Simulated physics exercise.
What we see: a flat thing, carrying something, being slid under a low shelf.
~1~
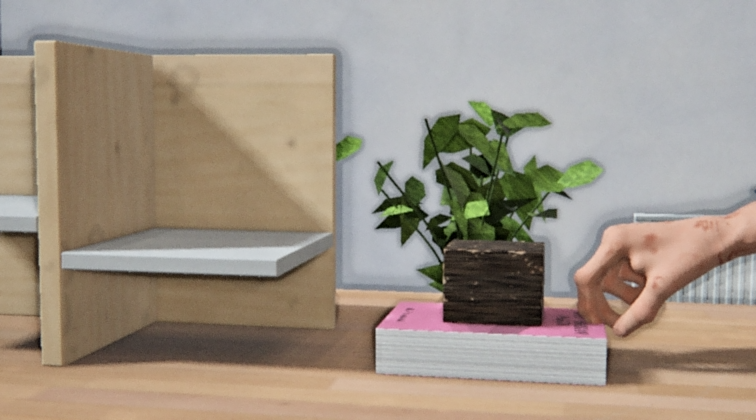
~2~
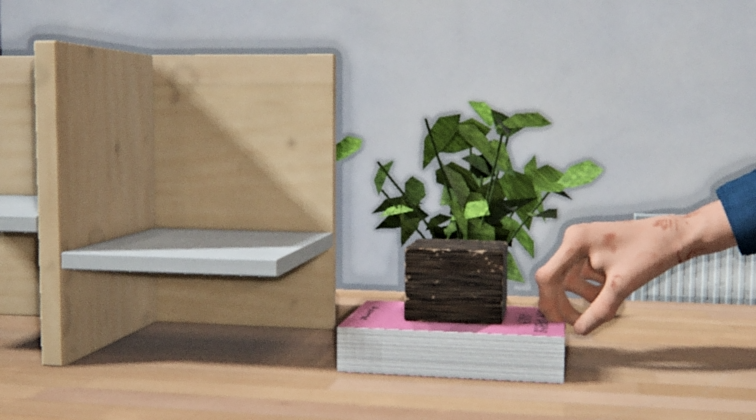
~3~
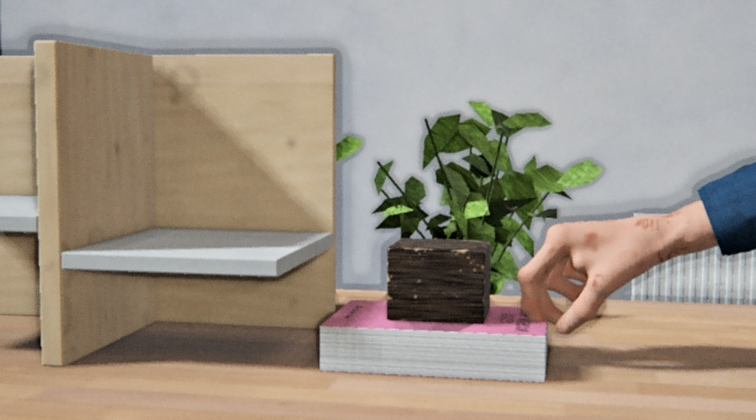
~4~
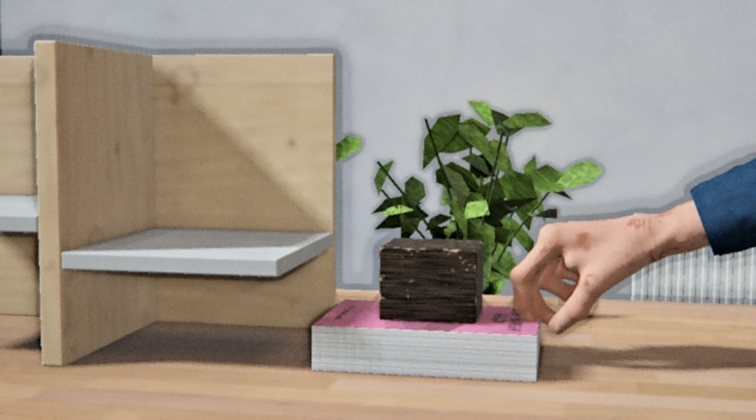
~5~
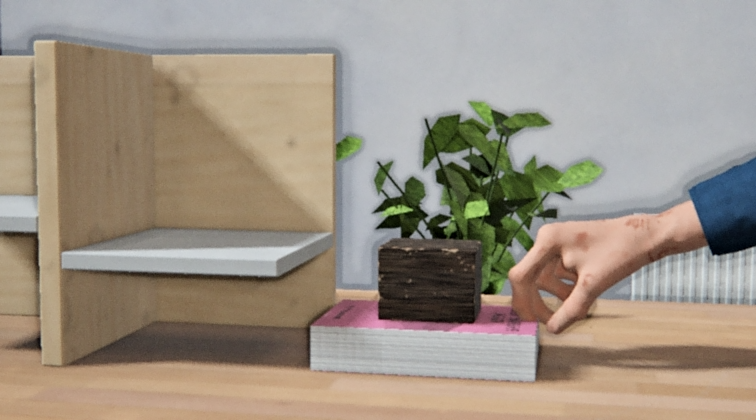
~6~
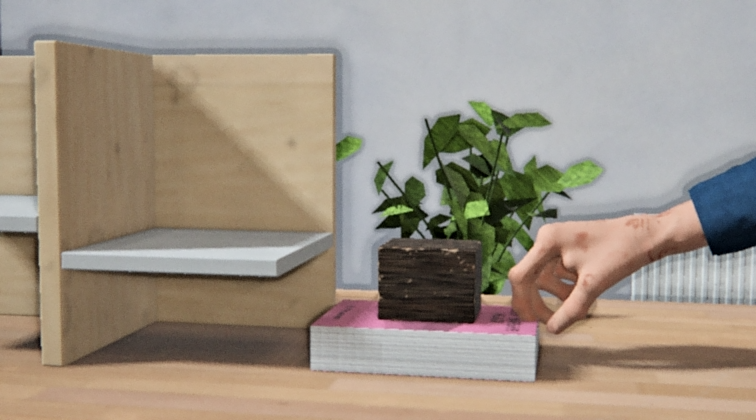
On a wooden tabletop, a hand slides a pink book carrying a dark block left toward a shelf unit, then barely moves.
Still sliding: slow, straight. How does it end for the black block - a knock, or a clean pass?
A knock.
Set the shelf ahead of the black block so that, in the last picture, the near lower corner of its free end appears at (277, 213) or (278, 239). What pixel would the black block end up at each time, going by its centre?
First option: Roughly (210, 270); second option: Roughly (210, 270).
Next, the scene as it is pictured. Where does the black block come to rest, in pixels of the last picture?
Around (388, 311).
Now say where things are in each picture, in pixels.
The first frame shows hand sliding it forward; black block (495, 281); shelf (105, 197).
The second frame shows hand sliding it forward; black block (458, 280); pink book (457, 338).
The third frame shows hand sliding it forward; black block (440, 279); shelf (105, 197).
The fourth frame shows hand sliding it forward; black block (433, 279); pink book (432, 337).
The fifth frame shows hand sliding it forward; black block (432, 279); shelf (105, 197).
The sixth frame shows hand sliding it forward; black block (432, 279); pink book (431, 337).
Then, 1.96 s past the last view, black block leaning 9° off how it started near (352, 277).
Finally, the black block gets scraped off its spot, near (388, 311).
